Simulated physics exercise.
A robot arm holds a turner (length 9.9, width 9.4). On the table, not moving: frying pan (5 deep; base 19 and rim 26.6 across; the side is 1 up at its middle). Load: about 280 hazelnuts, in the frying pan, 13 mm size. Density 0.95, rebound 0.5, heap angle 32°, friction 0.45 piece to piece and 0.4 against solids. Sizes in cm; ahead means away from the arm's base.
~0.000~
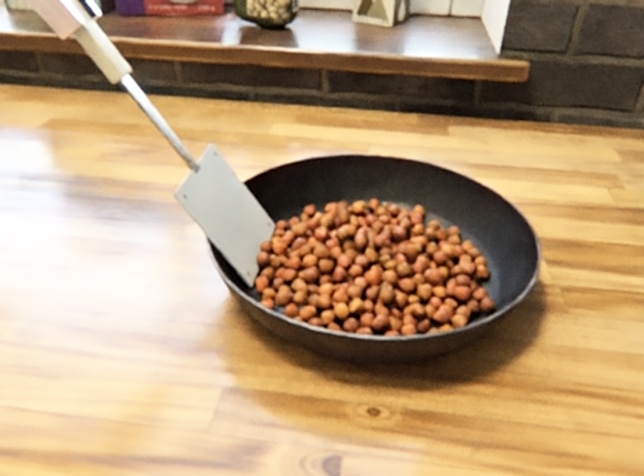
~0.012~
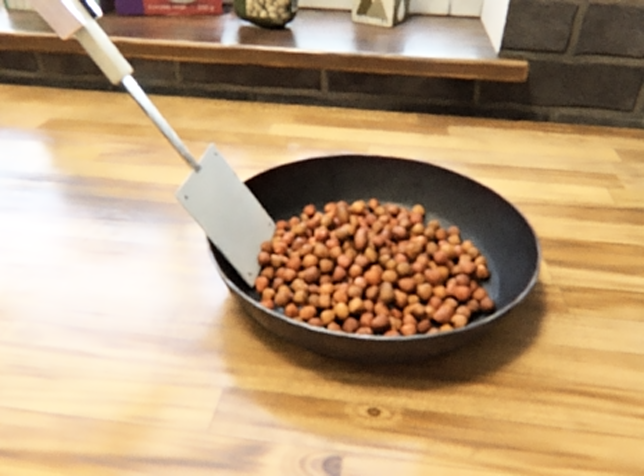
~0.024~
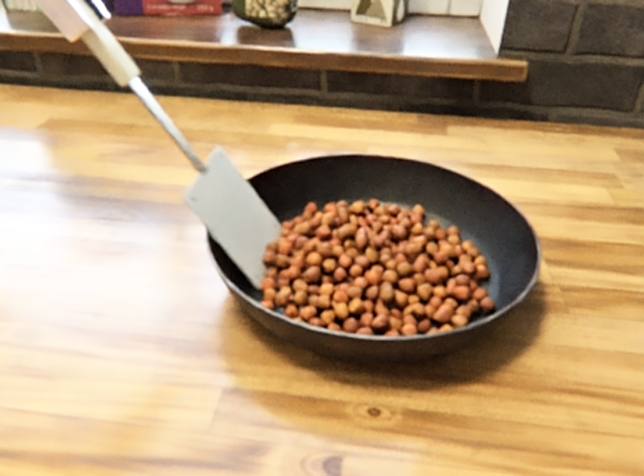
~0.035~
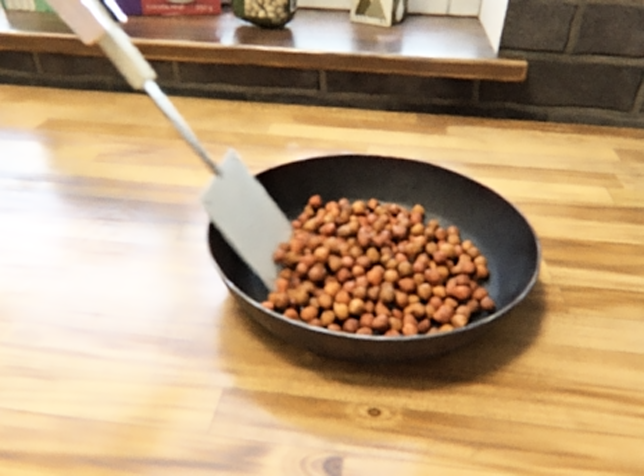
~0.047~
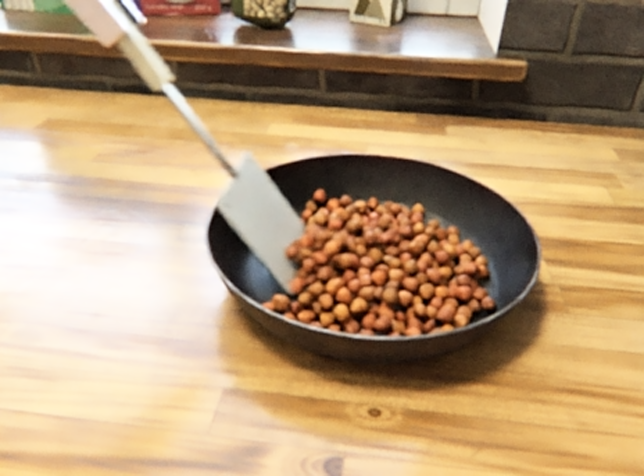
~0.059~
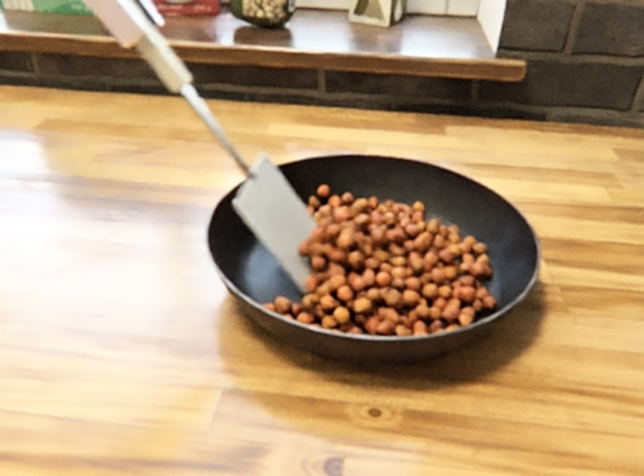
A robot arm holding a metal turner, pausing briefly, then pushing hazelnuts rightward in a dark frying pan on a wooden countertop.
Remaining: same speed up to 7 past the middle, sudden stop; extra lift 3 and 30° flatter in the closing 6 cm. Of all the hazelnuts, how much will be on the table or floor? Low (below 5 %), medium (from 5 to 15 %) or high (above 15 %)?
Answer: Medium; from 5 to 15 % of the hazelnuts finish on the table or floor.
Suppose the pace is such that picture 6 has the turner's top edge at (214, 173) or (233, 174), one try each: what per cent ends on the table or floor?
About 0 and 5 per cent.
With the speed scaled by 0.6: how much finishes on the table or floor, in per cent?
Some 0 per cent.
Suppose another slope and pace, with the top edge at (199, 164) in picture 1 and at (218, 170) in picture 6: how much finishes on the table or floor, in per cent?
About 0 per cent.
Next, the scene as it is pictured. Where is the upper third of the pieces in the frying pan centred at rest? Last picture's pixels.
Around (474, 259).
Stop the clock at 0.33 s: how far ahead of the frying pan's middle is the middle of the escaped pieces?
Roughly 20 cm.
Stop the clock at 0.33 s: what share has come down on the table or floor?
Some 8 per cent.
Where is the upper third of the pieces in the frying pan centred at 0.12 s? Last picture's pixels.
Near (405, 245).
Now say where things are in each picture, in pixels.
Turner top edge at (194, 167), sloping 56°; upper third of the load around (371, 252), from x 265 to 490, top at y 205; 279 in the frying pan, in the first picture.
Turner top edge at (195, 167), sloping 56°; upper third of the load around (363, 252), from x 260 to 490, top at y 205, in the second picture.
Turner top edge at (202, 169), sloping 56°; upper third of the load around (363, 252), from x 265 to 490, top at y 205, in the third picture.
Turner top edge at (216, 172), sloping 56°; upper third of the load around (357, 249), from x 265 to 490, top at y 205, in the fourth picture.
Turner top edge at (233, 174), sloping 56°; upper third of the load around (360, 246), from x 265 to 490, top at y 195, in the fifth picture.
Turner top edge at (250, 176), sloping 56°; upper third of the load around (361, 243), from x 270 to 490, top at y 190; 279 in the frying pan, in the sixth picture.
After 0.09 s, sloping 56°, highest piece 7 above the table; 279 in the frying pan.
After 0.12 s, sloping 47°, highest piece 8 above the table; 279 in the frying pan.
After 0.33 s, sloping 26°, highest piece 6 above the table; 255 in the frying pan, 20 on the table or floor, 4 on the blade or in flight.
After 1.38 s, sloping 26°, highest piece 5 above the table; 255 in the frying pan, 24 on the table or floor.
At rest, 255 in the frying pan, 24 on the table or floor. That is 9 % on the table or floor.
